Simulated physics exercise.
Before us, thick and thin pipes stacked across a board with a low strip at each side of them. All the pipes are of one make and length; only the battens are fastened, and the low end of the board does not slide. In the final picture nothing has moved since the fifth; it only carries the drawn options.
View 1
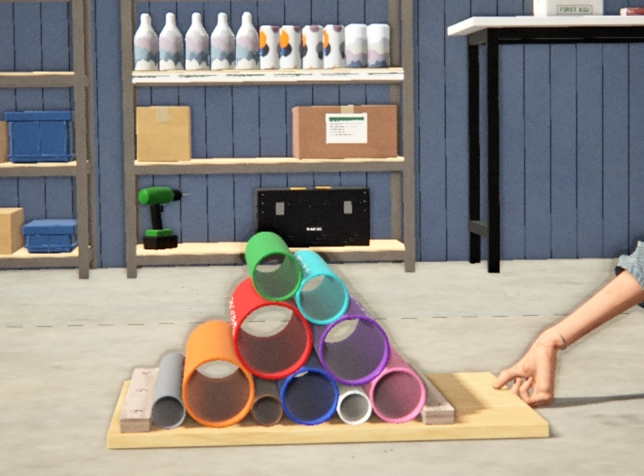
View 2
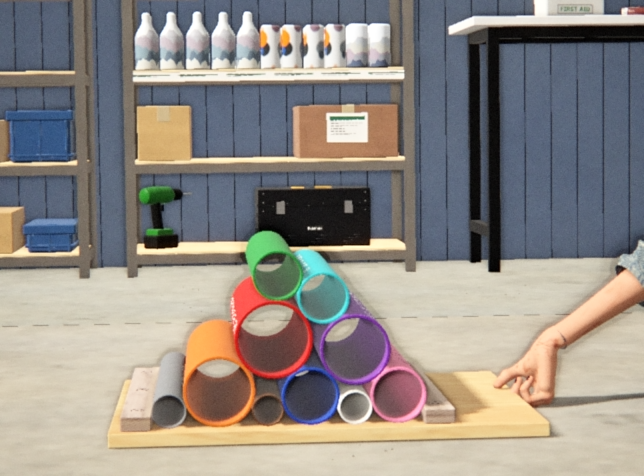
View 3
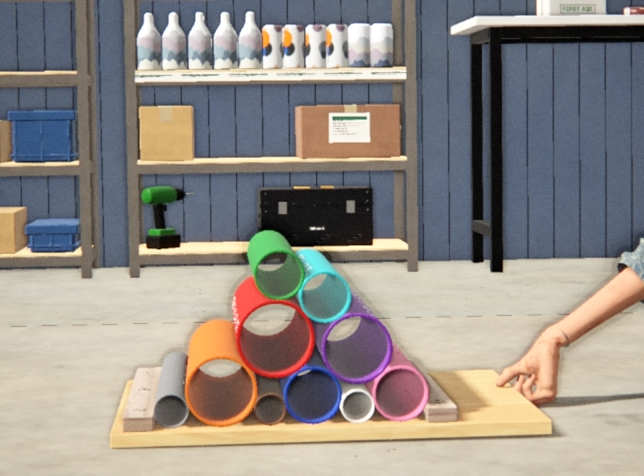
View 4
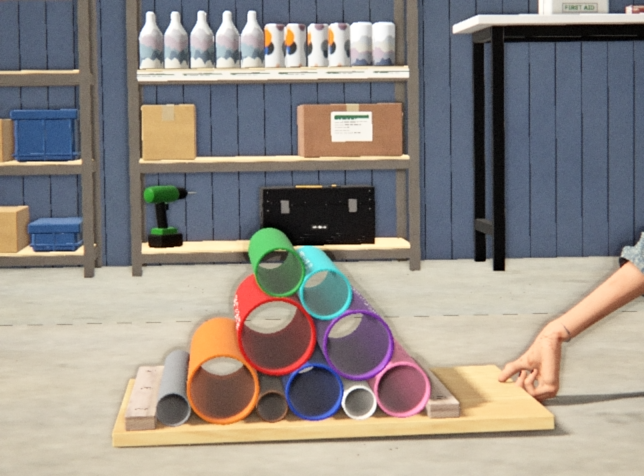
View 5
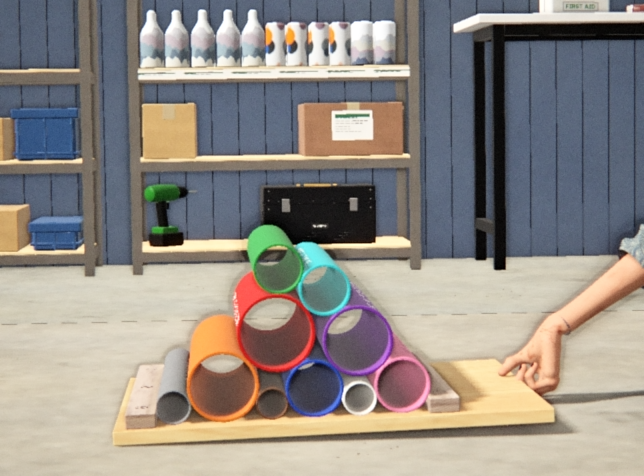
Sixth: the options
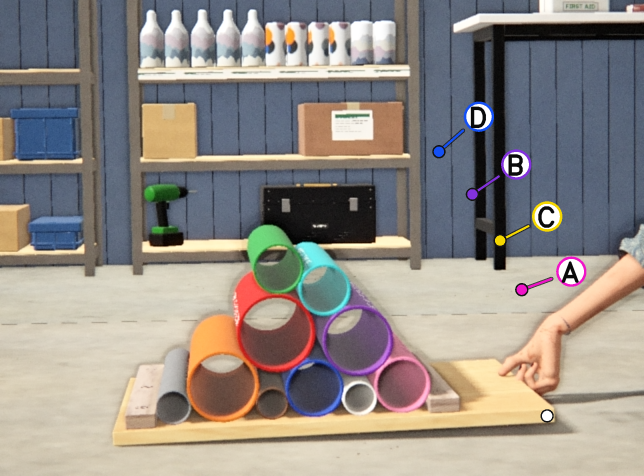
A pyramid of coloured pipes sits on a pale wooden board on a grey floor, seen from the front in a workshop with blue plank walls. Grey, orange, brown, blue, white and pink pipes line the bottom between two strips, with red, purple, cyan and green above, before shelves of bottles and boxes. A hand grips the board's right end and raises it very slightly, the pipes keeping their arrangement, while the view shifts faintly.
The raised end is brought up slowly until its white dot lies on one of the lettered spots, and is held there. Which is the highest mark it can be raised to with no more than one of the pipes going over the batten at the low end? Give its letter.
Lift it to D and no more.
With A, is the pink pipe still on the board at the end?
The pink pipe: Yes.
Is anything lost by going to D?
Yes.
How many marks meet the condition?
Four of the four.
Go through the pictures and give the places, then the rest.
The first picture shows board (318, 400); grey pipe (168, 412); orange pipe (218, 393).
The second picture shows orange pipe (219, 392); brown pipe (268, 410).
The third picture shows board (321, 398); pink pipe (400, 393).
The fourth picture shows board (323, 395); grey pipe (173, 410); orange pipe (223, 389).
The fifth picture shows board (324, 391); grey pipe (173, 407); orange pipe (223, 387).
On the marked copy, A at (522, 290); B at (472, 195); C at (500, 241); D at (439, 152); the white dot at (547, 416).
Taking D. A third of the way, board at 21°.
Two thirds of the way, board at 40°.
When it is over, board at 40°, one over the low batten (green).
As for the rest, A one over the low batten (green); B one over the low batten (green); C one over the low batten (green).
